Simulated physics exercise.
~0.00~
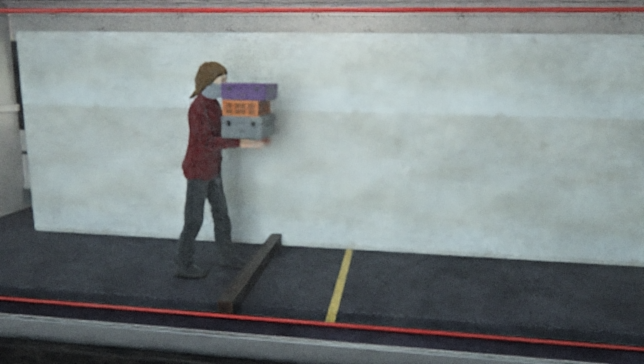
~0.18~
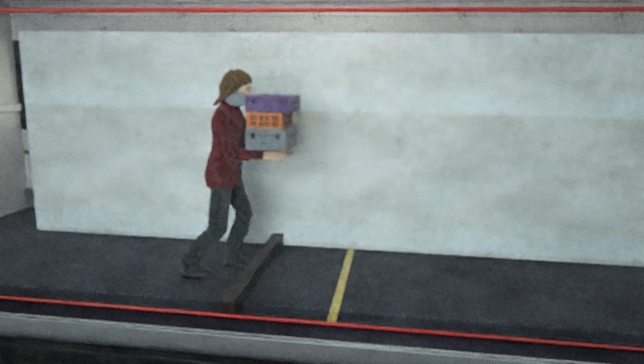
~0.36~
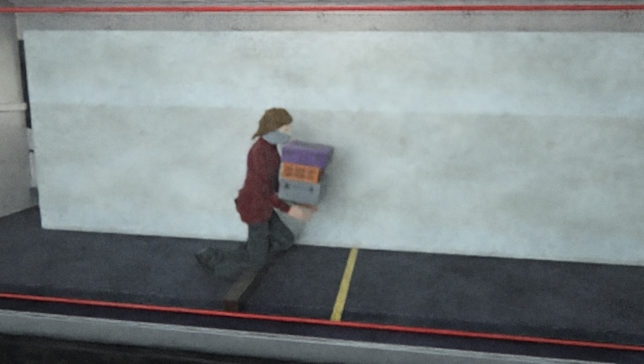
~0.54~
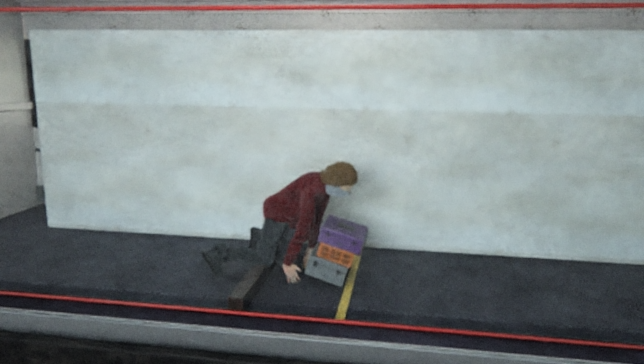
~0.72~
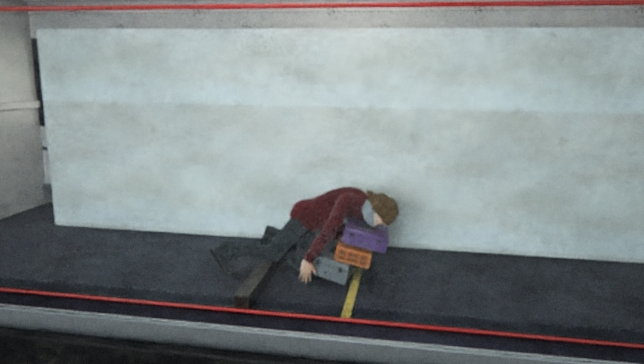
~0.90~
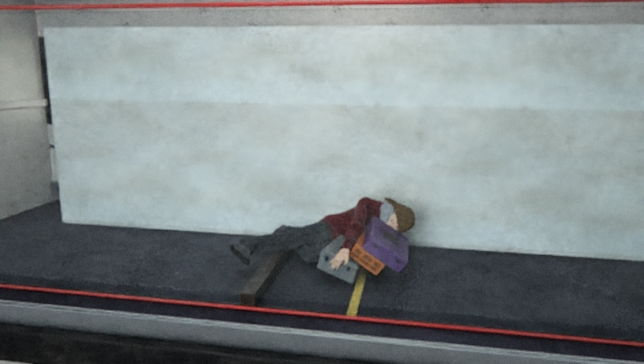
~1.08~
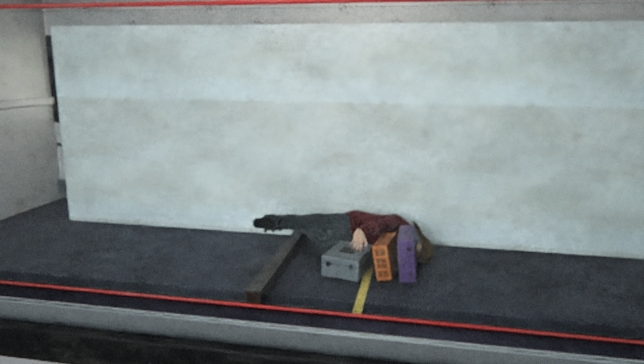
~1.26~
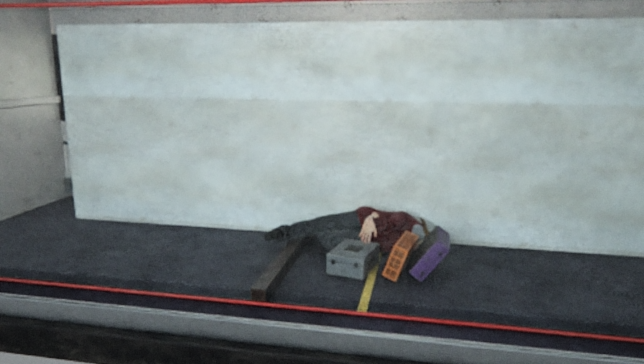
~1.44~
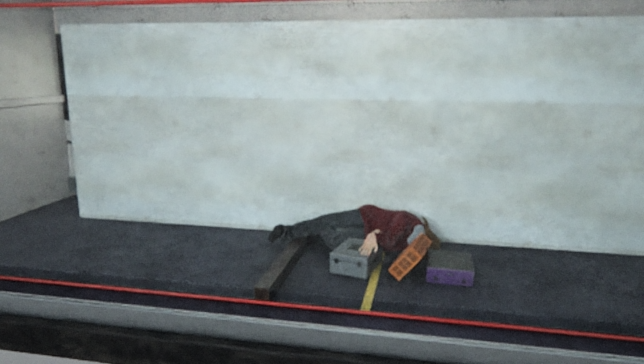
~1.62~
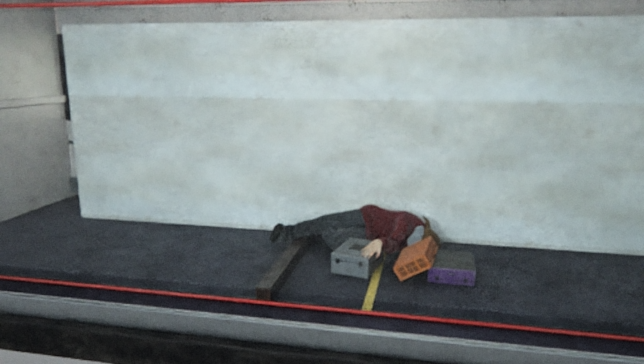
A porter in a dark red top and grey trousers carries a purple toolbox, an orange crate and a grey toolbox stacked in both arms, seen from the side against a long pale wall. Walking right across a dark floor, the porter reaches a low dark rail, with a yellow line beyond it. The porter drops to the knees and pitches forward over the rail as the pile comes down. The pile topples apart, the orange crate and purple toolbox tumbling rightward. The porter ends lying flat, head past the line, the grey box short of it and the other two beyond.
